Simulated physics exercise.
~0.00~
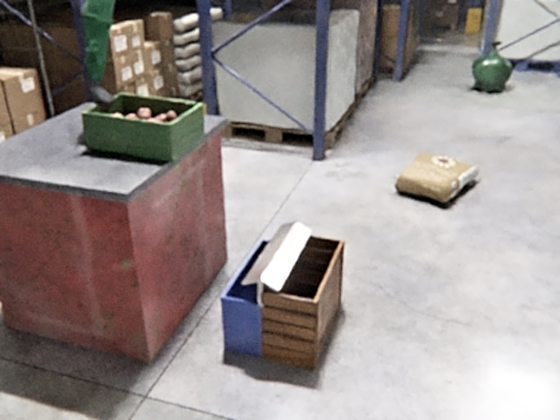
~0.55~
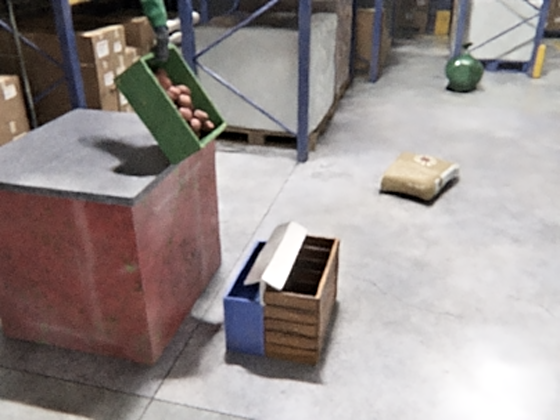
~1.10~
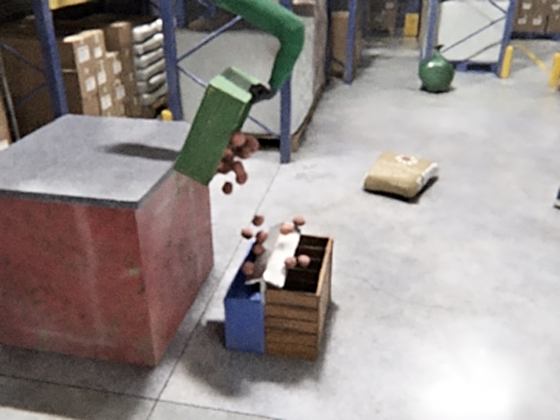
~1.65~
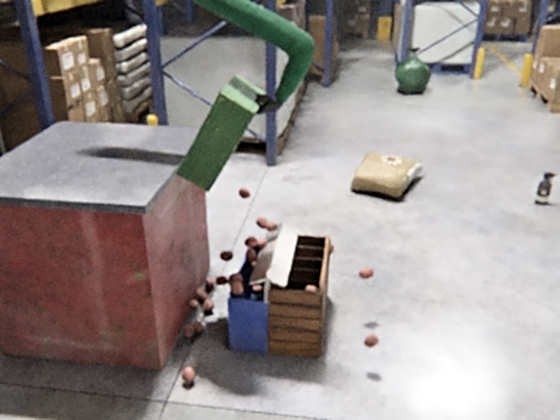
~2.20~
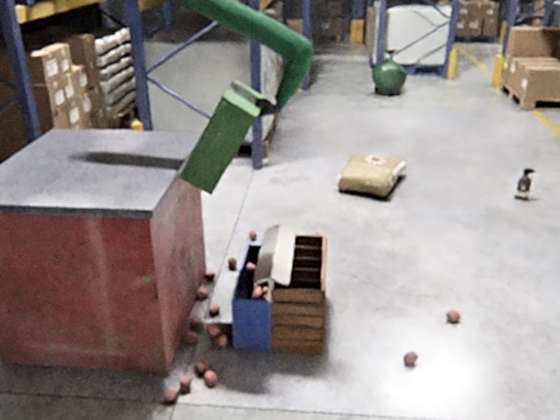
A green tote of red potatoes was tipped off a bench by a bending green arm, sending them tumbling towards the blue trough and wooden tub below; some dropped inside, but many ended up on the floor beside the bench and a few rolled off right.
